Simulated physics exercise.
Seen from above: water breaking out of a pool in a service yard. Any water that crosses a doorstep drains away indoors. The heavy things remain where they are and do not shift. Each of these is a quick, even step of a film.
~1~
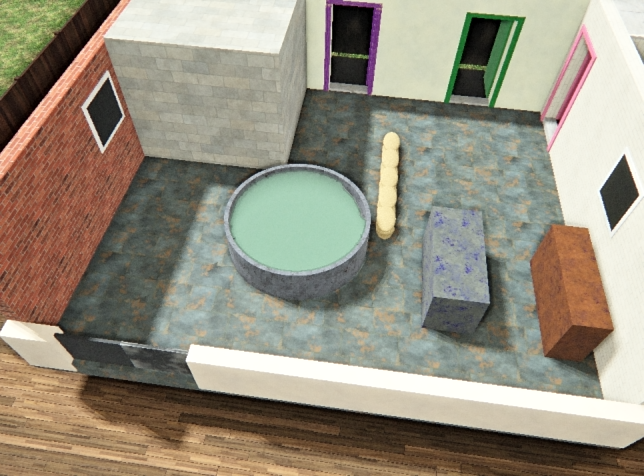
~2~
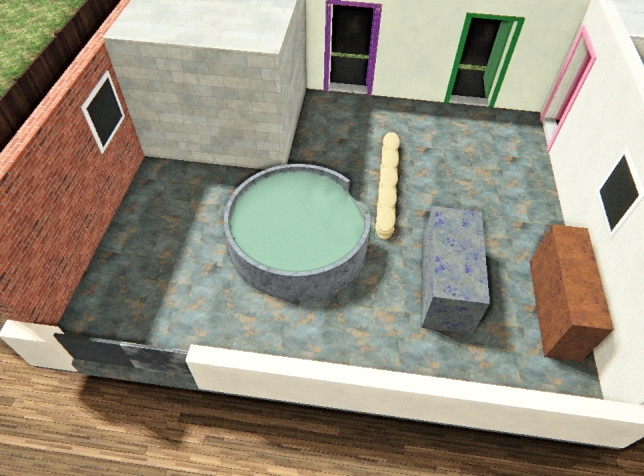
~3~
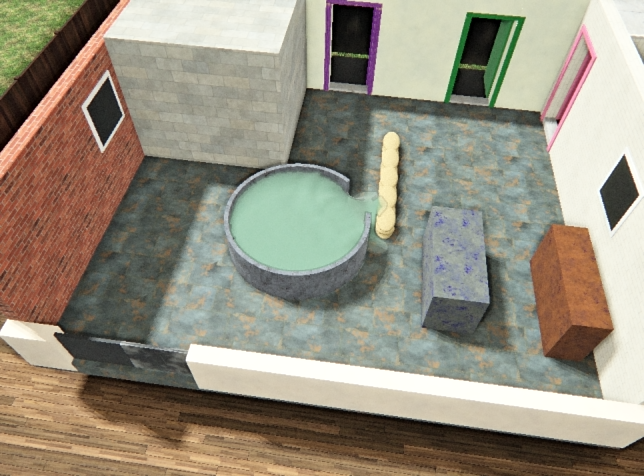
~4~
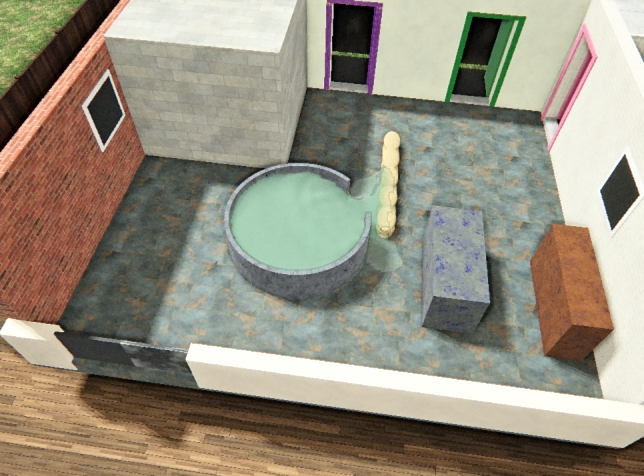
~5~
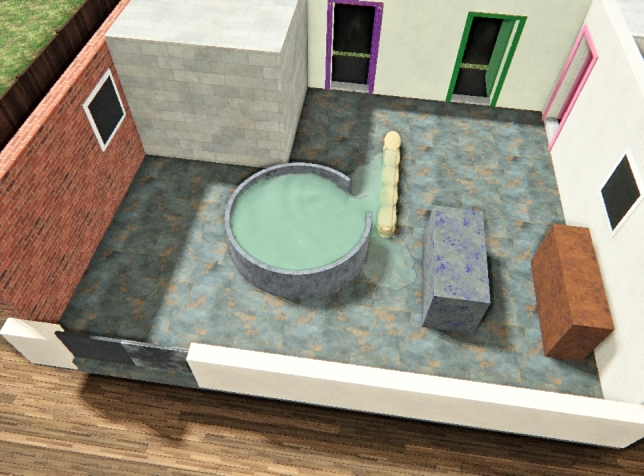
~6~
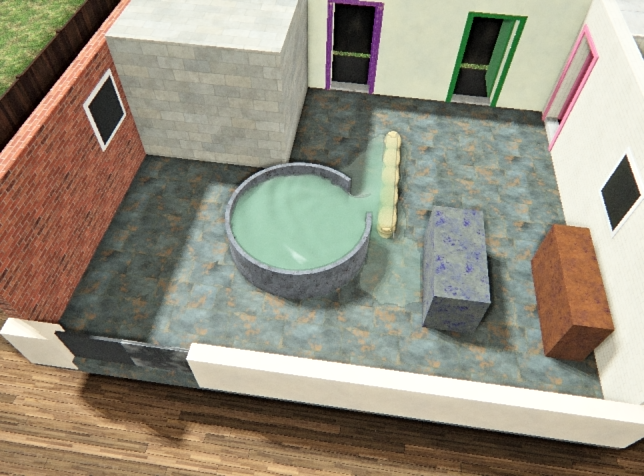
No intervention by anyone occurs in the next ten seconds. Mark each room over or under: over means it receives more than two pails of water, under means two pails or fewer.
Pink door - under; purple door - over; green door - under.
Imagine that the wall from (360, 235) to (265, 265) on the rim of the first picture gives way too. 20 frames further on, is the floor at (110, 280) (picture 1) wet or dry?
At the point asked about: Soaked.
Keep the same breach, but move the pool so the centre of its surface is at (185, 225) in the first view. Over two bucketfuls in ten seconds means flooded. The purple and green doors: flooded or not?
Purple tops the mark, green misses the mark.
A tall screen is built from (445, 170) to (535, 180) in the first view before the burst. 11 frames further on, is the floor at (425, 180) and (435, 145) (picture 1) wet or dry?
First spot submerged, second spot submerged.
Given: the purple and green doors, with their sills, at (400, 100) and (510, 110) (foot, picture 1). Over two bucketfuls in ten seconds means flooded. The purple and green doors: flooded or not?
The purple one overshoots, the green one overshoots.
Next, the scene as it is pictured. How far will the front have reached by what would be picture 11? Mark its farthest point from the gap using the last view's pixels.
I would point to (346, 91).
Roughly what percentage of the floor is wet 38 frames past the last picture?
That should be about 60 %.
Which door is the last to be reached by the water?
It has to be the pink door.
A moment on, water covers 25 % of the floor; the pink door not reached, the purple door wet at the sill, nothing in, the green door not reached.
Next, water covers 35 % of the floor; the pink door not reached, the purple door over two buckets in, the green door not reached.
Then, water covers 40 % of the floor; the pink door not reached, the purple door far over two buckets in, the green door wet at the sill, nothing in.
Later, water covers 60 % of the floor; the pink door wet at the sill, nothing in, the purple door far over two buckets in, the green door wet at the sill, nothing in.
In the end, water covers 75 % of the floor; the pink door wet at the sill, nothing in, the purple door far over two buckets in, the green door wet at the sill, nothing in.
